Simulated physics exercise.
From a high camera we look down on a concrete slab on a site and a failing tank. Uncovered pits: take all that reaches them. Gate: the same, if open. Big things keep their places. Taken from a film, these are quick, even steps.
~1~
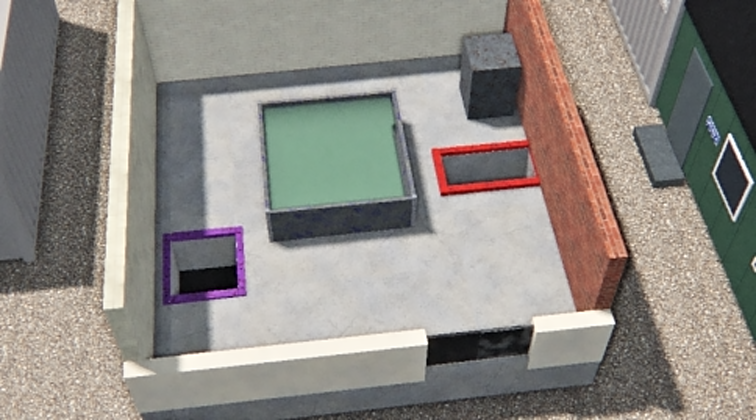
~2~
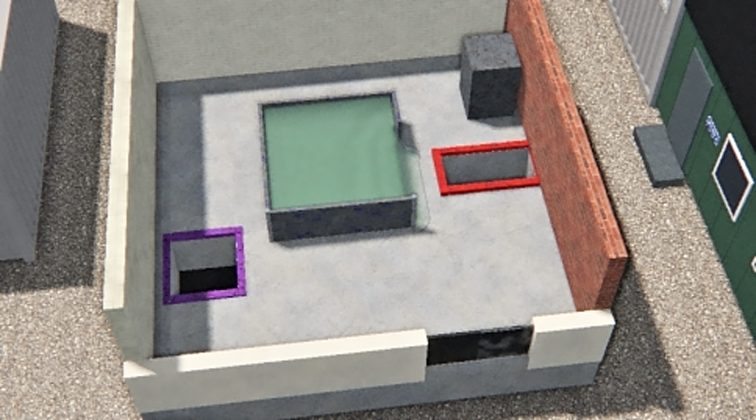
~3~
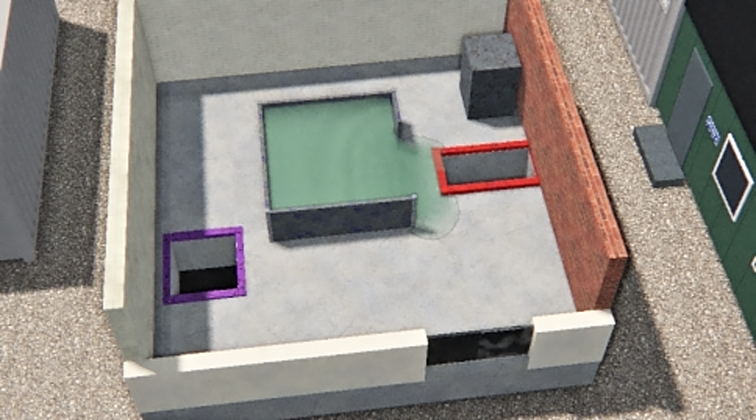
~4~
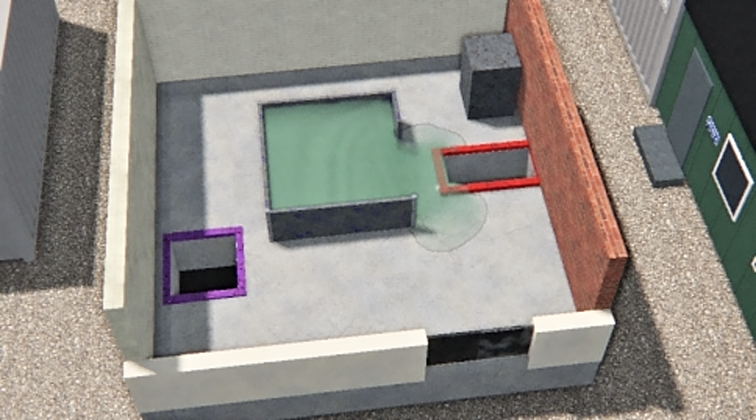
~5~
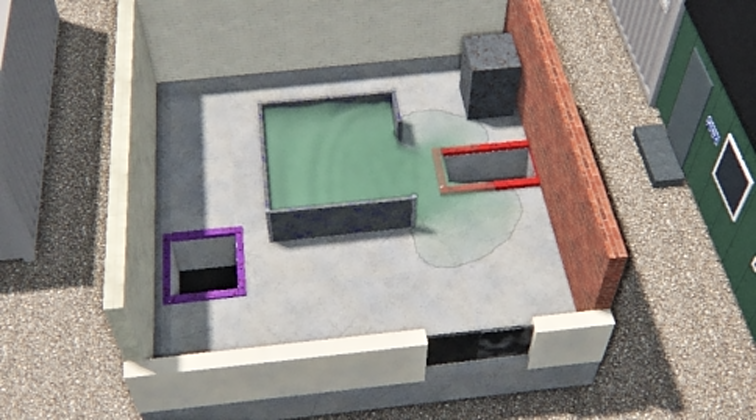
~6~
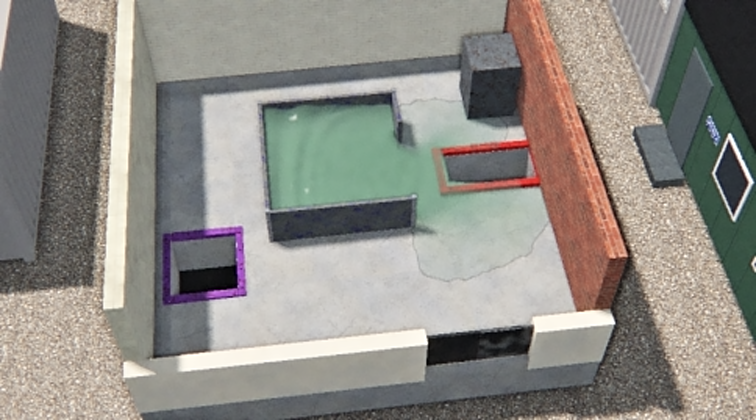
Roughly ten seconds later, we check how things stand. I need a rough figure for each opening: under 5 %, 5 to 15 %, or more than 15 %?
The gate takes in a trifling amount - short of five per cent; the red pit takes in a considerable amount - past fifteen per cent; the purple pit takes in a reasonable amount - five to fifteen per cent.
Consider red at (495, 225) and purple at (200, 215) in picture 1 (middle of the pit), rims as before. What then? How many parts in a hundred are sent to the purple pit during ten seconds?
Out of a hundred parts, 2 go to purple.
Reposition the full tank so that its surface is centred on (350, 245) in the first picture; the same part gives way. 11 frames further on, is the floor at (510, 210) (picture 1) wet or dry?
At that place: Covered.
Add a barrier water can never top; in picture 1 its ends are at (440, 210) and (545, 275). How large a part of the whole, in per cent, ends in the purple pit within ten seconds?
The purple pit takes 2 parts in a hundred.
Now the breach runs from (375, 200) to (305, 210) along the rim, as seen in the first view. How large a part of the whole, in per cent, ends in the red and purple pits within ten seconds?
Lab note - share by pit: Red 4 %, purple 20 %.
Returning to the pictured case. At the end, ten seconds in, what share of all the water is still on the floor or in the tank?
Estimate: Near 70 %.
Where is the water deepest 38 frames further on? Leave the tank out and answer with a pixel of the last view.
Somewhere near (167, 386).
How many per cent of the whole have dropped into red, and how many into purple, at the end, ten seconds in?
About 22 %, then about 8 %.
A moment on, water covers 25 % of the floor; the gate 0 %, the red pit 9 %, the purple pit 0 %.
Next, water covers 35 % of the floor; the gate 0 %, the red pit 15 %, the purple pit 0 %.
Then, water covers 50 % of the floor; the gate 0 %, the red pit 20 %, the purple pit 0 %.
Later, water covers 85 % of the floor; the gate 0 %, the red pit 22 %, the purple pit 1 %.
In the end, water covers 95 % of the floor; the gate 0 %, the red pit 22 %, the purple pit 7 %.
